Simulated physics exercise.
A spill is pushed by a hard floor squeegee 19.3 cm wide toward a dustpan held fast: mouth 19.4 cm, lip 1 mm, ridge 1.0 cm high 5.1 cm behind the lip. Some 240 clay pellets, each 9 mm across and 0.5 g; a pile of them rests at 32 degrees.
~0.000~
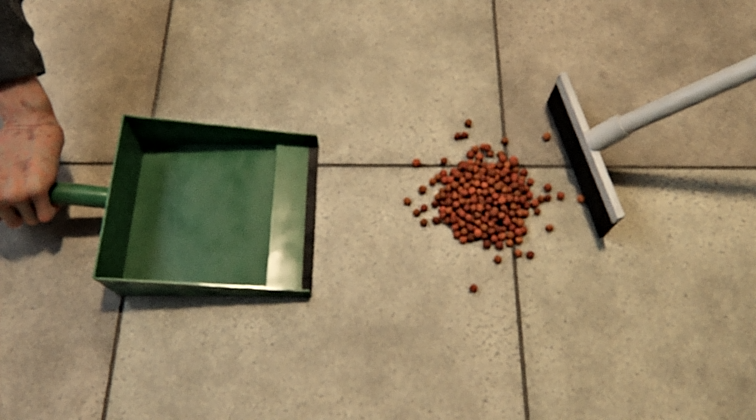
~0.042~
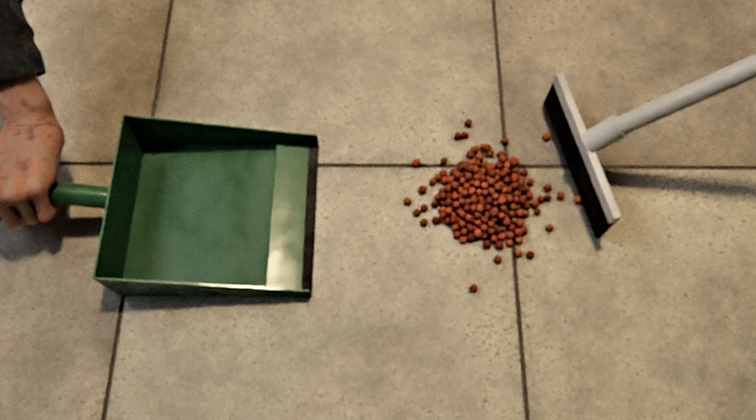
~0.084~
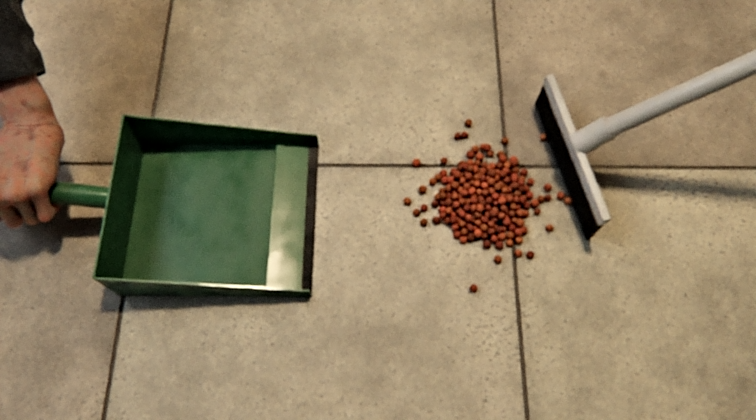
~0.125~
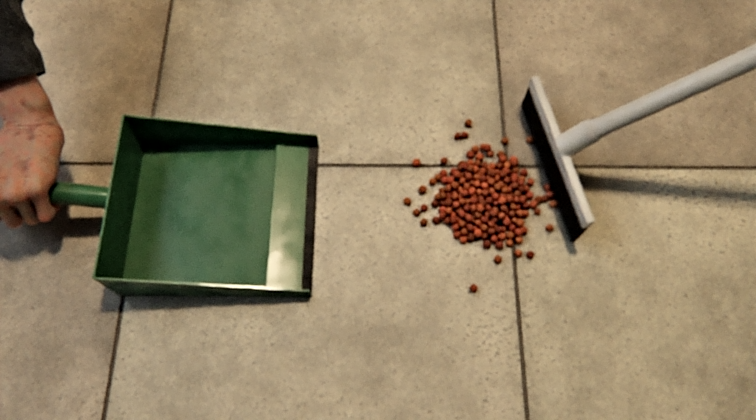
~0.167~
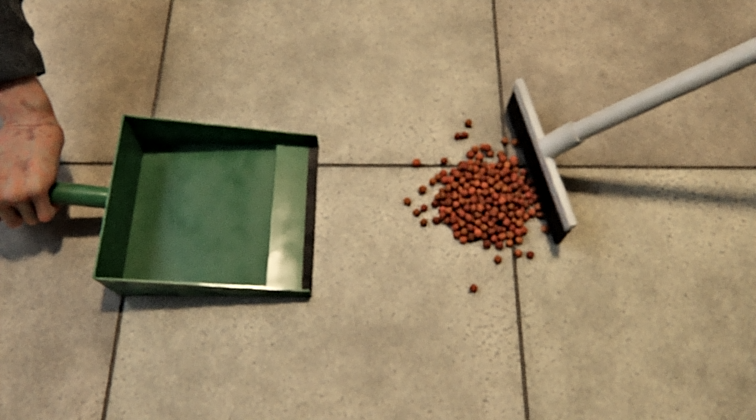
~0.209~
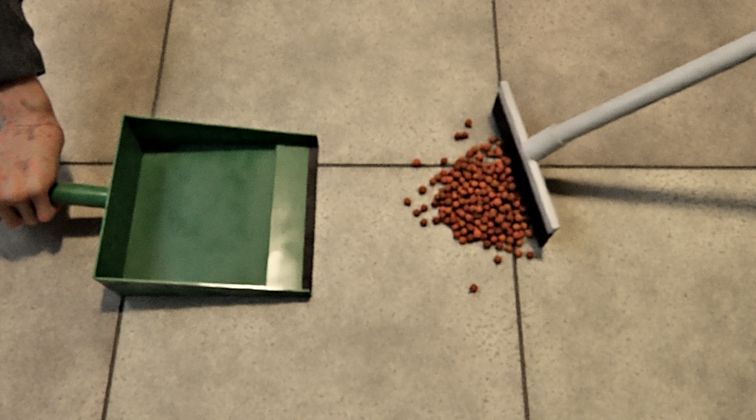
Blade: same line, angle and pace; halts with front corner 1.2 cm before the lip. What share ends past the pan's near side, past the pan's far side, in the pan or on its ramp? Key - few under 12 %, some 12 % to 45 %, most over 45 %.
Near side: Few. Far side: Few. Pan: Some.
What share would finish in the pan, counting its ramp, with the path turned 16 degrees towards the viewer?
Under that change, roughly 35 in a hundred.
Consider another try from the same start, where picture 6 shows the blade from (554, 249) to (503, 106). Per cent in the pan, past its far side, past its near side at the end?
Per cent by place - pan 30, far side 5, near side 30.
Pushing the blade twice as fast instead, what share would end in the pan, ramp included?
I'd put it at roughly 45 per cent.
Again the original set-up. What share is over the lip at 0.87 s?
Over the lip so far: Approx. 25 %.
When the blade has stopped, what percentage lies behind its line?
Some 10 percent of it.
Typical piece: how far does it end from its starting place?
I'd put it near 20 cm.
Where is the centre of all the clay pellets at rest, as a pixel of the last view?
Estimated resting centre: Around (322, 229).
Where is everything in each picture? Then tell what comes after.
In the first picture, blade from (617, 218) to (561, 81), moved 0.0 cm, 0 of the pieces shifted so far; middle of the pieces at (487, 194); pan at (207, 216).
In the second picture, blade from (613, 219) to (558, 81), moved 0.4 cm, 0 of the pieces shifted so far; middle of the pieces at (487, 194).
In the third picture, blade from (602, 220) to (548, 83), moved 1.6 cm, 2 of the pieces shifted so far; middle of the pieces at (487, 194).
In the fourth picture, blade from (586, 223) to (534, 85), moved 3.5 cm, 3 of the pieces shifted so far; middle of the pieces at (487, 194).
In the fifth picture, blade from (570, 226) to (518, 87), moved 5.4 cm, 11 of the pieces shifted so far; middle of the pieces at (487, 194).
In the sixth picture, blade from (552, 229) to (502, 89), moved 7.4 cm, 94 of the pieces shifted so far; middle of the pieces at (484, 195); pan at (207, 216). The blade's pace is about 0.46 m/s, heading 10 degrees towards the viewer's side.
After 0.44 s, middle of the blade 14 cm from the lip; 0 % over the lip, far side 5 %, near side 0 %.
After 0.59 s, middle of the blade 7 cm from the lip; 0 % over the lip, far side 0 %, near side 0 %.
After 0.87 s, middle of the blade 3 cm from the lip; 25 % over the lip, far side 0 %, near side 5 %.
In the end, at 1.3 s, near side 5 %, far side 5 %, pan 25 %, in front of the lip or behind the blade 65 %.
